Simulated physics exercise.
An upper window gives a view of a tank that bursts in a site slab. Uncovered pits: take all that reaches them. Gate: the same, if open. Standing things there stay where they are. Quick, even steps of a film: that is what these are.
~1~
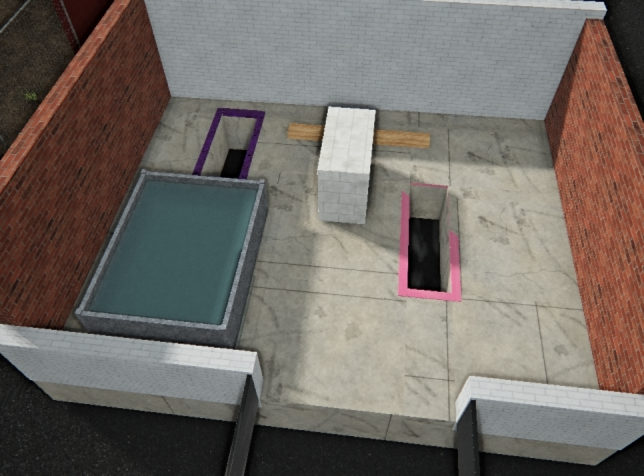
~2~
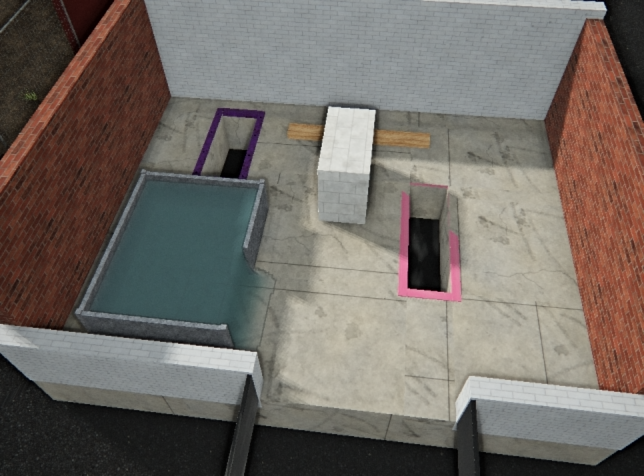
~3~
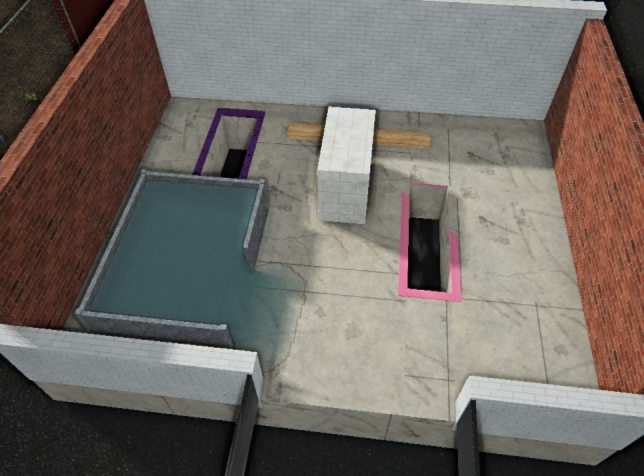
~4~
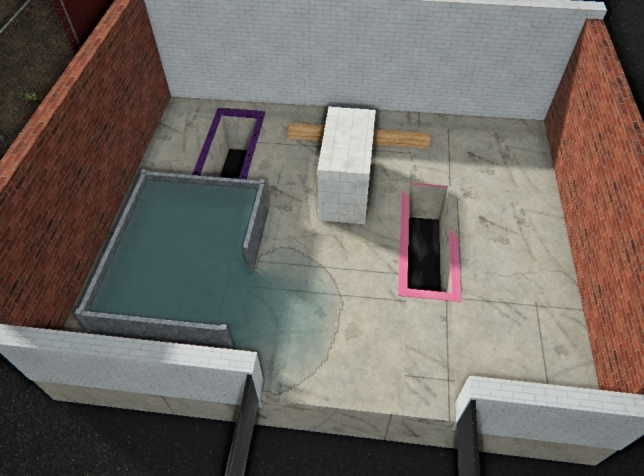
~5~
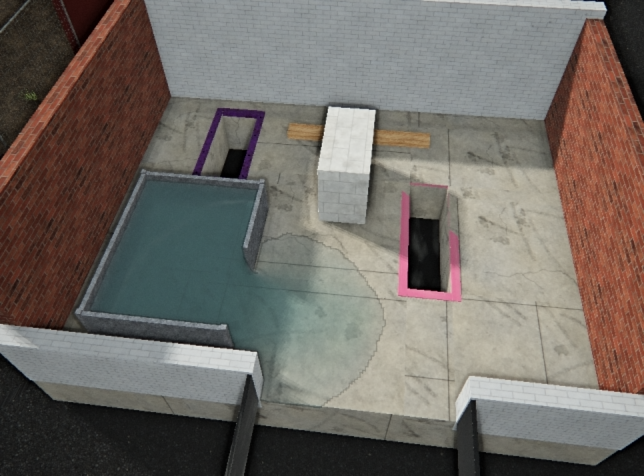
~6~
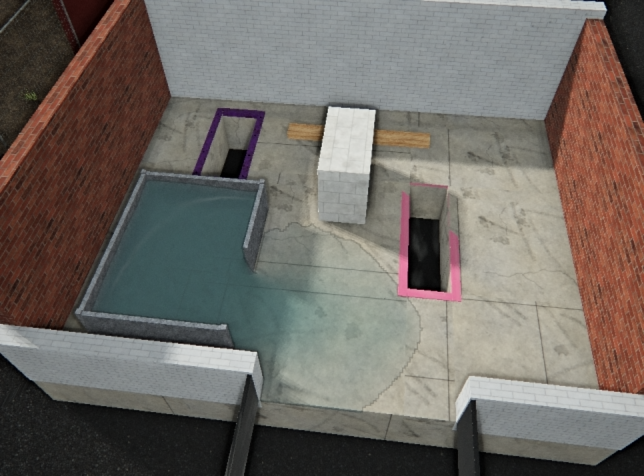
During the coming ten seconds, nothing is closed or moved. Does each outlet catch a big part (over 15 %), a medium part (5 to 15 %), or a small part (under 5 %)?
Parts caught - gate: A big part; pink pit: A big part; purple pit: A small part.
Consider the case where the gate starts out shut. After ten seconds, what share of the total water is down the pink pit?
Pink 35 %.
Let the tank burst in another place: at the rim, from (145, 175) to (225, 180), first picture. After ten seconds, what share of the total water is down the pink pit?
About 2 percent ends up in the pink pit, by my reckoning.
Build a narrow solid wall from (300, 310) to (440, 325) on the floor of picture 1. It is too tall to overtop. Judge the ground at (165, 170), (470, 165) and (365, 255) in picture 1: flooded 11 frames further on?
Okay, the first comes out left untouched, the next left untouched, and the last soaked.
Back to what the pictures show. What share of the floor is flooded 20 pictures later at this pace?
My best guess is some 40 %.
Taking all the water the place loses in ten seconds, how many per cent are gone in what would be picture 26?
About 45 per cent.
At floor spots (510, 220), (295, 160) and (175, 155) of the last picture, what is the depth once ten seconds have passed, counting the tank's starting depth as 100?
I'd put them at close to 4 per cent, then 2 per cent, then 0 per cent.
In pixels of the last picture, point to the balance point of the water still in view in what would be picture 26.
About (291, 291).
A moment on, water covers 30 % of the floor; the gate 3 %, the pink pit 1 %, the purple pit 0 %.
Next, water covers 30 % of the floor; the gate 10 %, the pink pit 5 %, the purple pit 0 %.
Then, water covers 40 % of the floor; the gate 17 %, the pink pit 9 %, the purple pit 0 %.
Later, water covers 55 % of the floor; the gate 25 %, the pink pit 15 %, the purple pit 0 %.
In the end, water covers 70 % of the floor; the gate 33 %, the pink pit 23 %, the purple pit 0 %.
